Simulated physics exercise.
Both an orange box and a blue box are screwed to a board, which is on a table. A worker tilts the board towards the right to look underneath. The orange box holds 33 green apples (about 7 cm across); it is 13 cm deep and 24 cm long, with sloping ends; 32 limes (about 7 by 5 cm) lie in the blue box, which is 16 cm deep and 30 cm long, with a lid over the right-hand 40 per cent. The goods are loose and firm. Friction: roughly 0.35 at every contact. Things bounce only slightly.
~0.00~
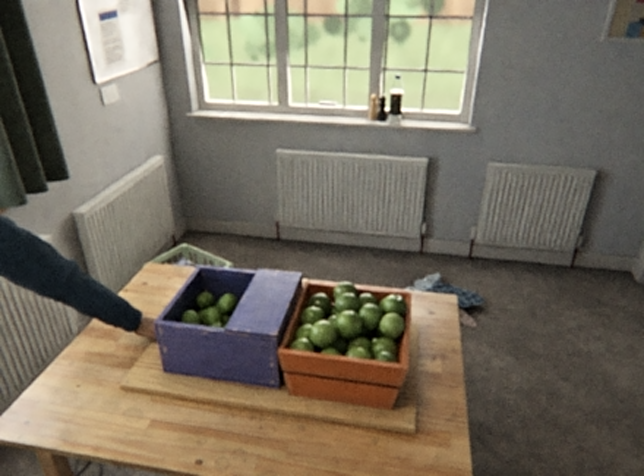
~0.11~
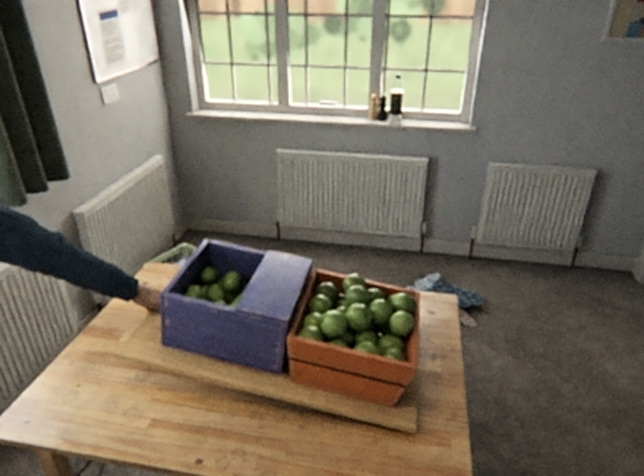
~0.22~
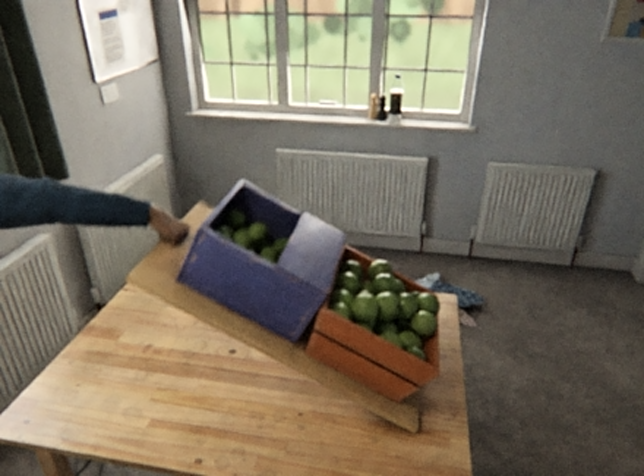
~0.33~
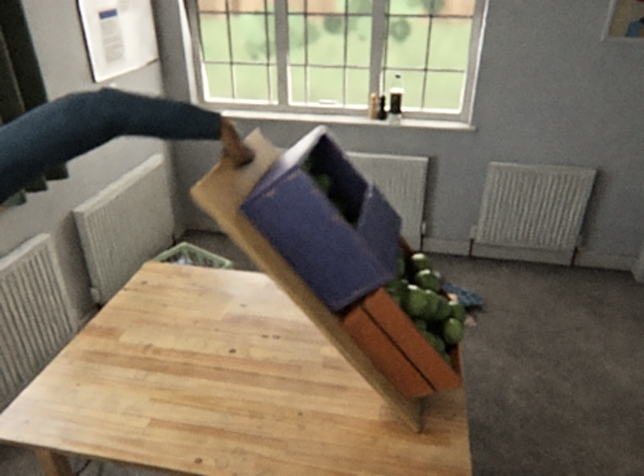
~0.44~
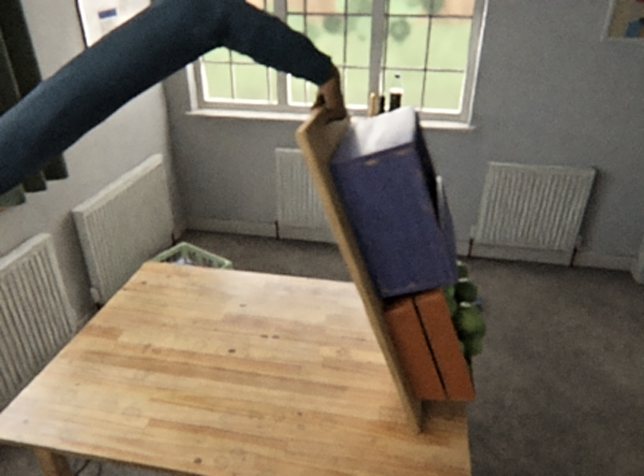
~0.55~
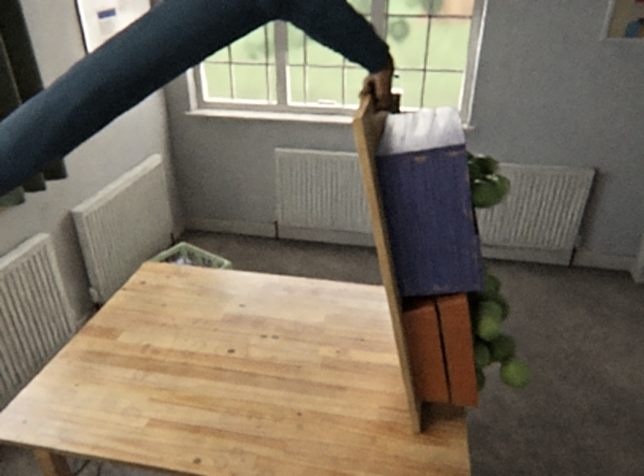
A dark-sleeved arm reaches in from the left over a wooden table in a grey room with white radiators and a window, seen from slightly above by a still camera. On a board sit a partly lidded blue box and, to its right, an orange box, both holding green fruit. The hand lifts the board's left end, swinging it steeply upright rightwards, and several fruits emerge from the boxes.
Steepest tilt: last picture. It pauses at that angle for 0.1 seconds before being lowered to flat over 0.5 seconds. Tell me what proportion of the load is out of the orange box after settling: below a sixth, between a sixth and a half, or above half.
My money is on a spill above half of the load.
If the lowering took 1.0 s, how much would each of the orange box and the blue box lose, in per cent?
Then the orange box sheds 70 %, while the blue box sheds 30 %.
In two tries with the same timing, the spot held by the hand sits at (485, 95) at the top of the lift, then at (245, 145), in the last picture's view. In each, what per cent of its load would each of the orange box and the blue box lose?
First try, then second: The orange box sheds 100 then 30 per cent, and the blue box sheds 40 then 0 per cent.
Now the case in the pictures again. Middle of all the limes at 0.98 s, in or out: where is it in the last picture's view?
Their middle is at about (287, 290).
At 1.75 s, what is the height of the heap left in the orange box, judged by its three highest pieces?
Roughly 11 centimetres.
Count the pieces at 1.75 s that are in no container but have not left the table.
I'd guess near 3.
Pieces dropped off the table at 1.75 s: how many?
Around 30, roughly.
After 0.74 s, tilt 70°; the orange box is down by 20 of 33 and the blue box is down by 10 of 32.
After 0.98 s, tilt 21°; the orange box is down by 23 of 33 and the blue box is down by 10 of 32.
After 1.32 s, tilt 0°; the orange box is down by 24 of 33 and the blue box is down by 10 of 32.
Outcome (at 1.75 s), the orange box is down by 24 of 33 and the blue box is down by 10 of 32. Asked share, 24 of 33, 73 per cent.
